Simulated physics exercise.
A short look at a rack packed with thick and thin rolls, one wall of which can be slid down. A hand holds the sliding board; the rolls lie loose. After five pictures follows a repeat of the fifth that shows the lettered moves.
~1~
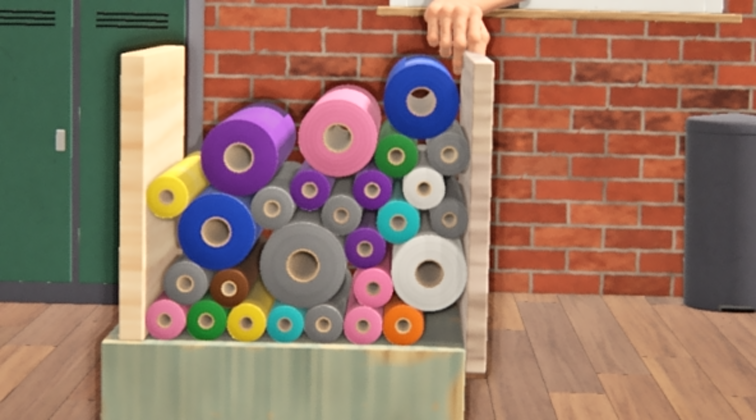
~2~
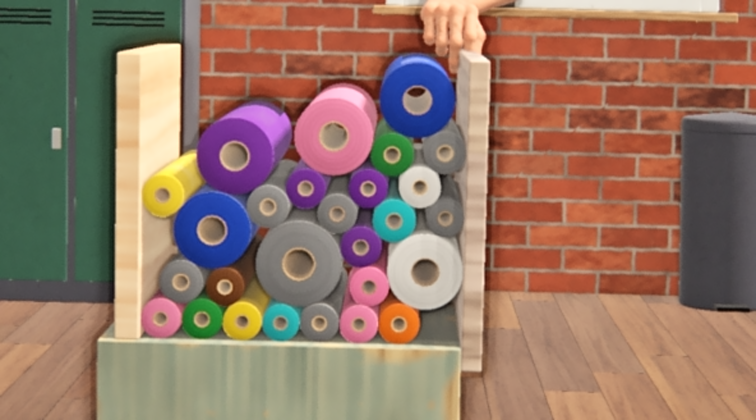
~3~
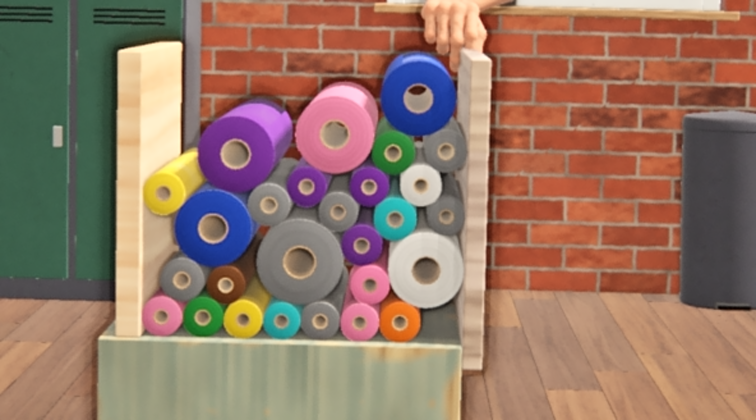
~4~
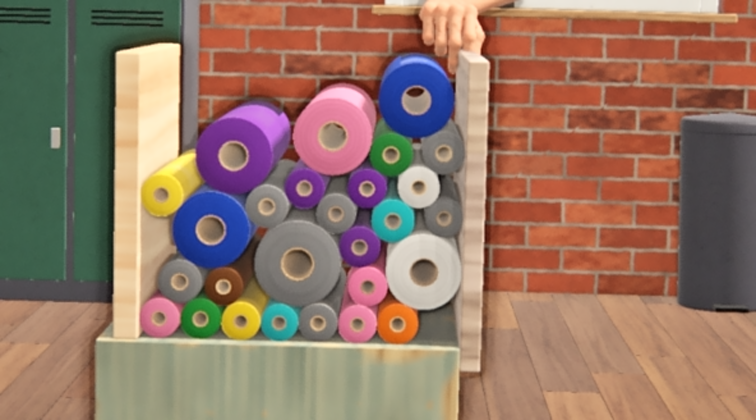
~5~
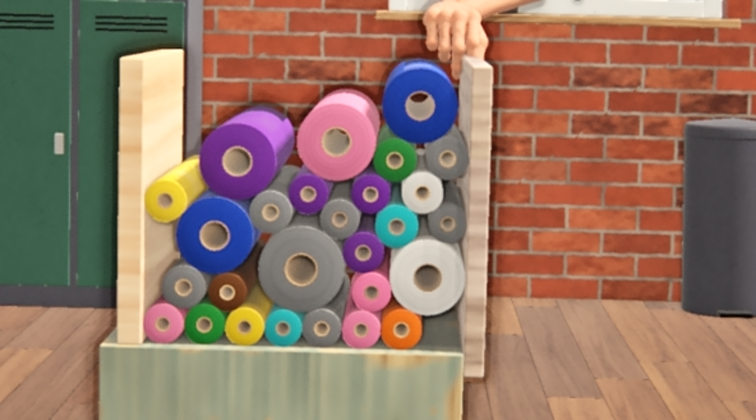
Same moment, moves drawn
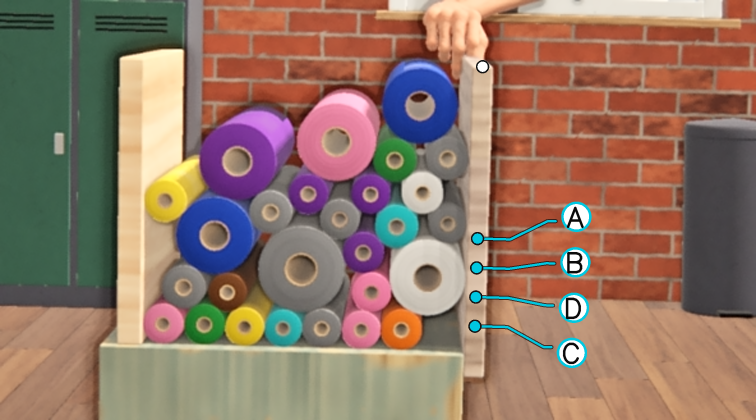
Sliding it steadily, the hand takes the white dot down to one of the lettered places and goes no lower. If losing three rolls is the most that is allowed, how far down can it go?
Slide it to A.
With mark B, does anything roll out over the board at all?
Yes.
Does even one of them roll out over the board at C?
Yes, at C.
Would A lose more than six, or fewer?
It loses fewer than six.
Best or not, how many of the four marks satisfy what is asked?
The number is one.
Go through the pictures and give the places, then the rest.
The first picture shows side board (473, 198); a pink roll (363, 326).
The second picture shows a pink roll (359, 324); a brown roll (225, 286).
The third picture shows a blue roll (214, 228); a purple roll (307, 187).
The fourth picture shows a purple roll (234, 156); side board (467, 196).
The fifth picture shows a pink roll (361, 330); a brown roll (227, 292).
On the marked copy, A at (478, 239); B at (477, 268); C at (475, 327); D at (476, 297); the white dot at (483, 67).
Following A. Soon after the start, top of the board (470, 142).
Later, top of the board (467, 228).
In the end, top of the board (467, 237), two out over the board.
As for the rest, B more than three out over the board; C more than three out over the board; D more than three out over the board.
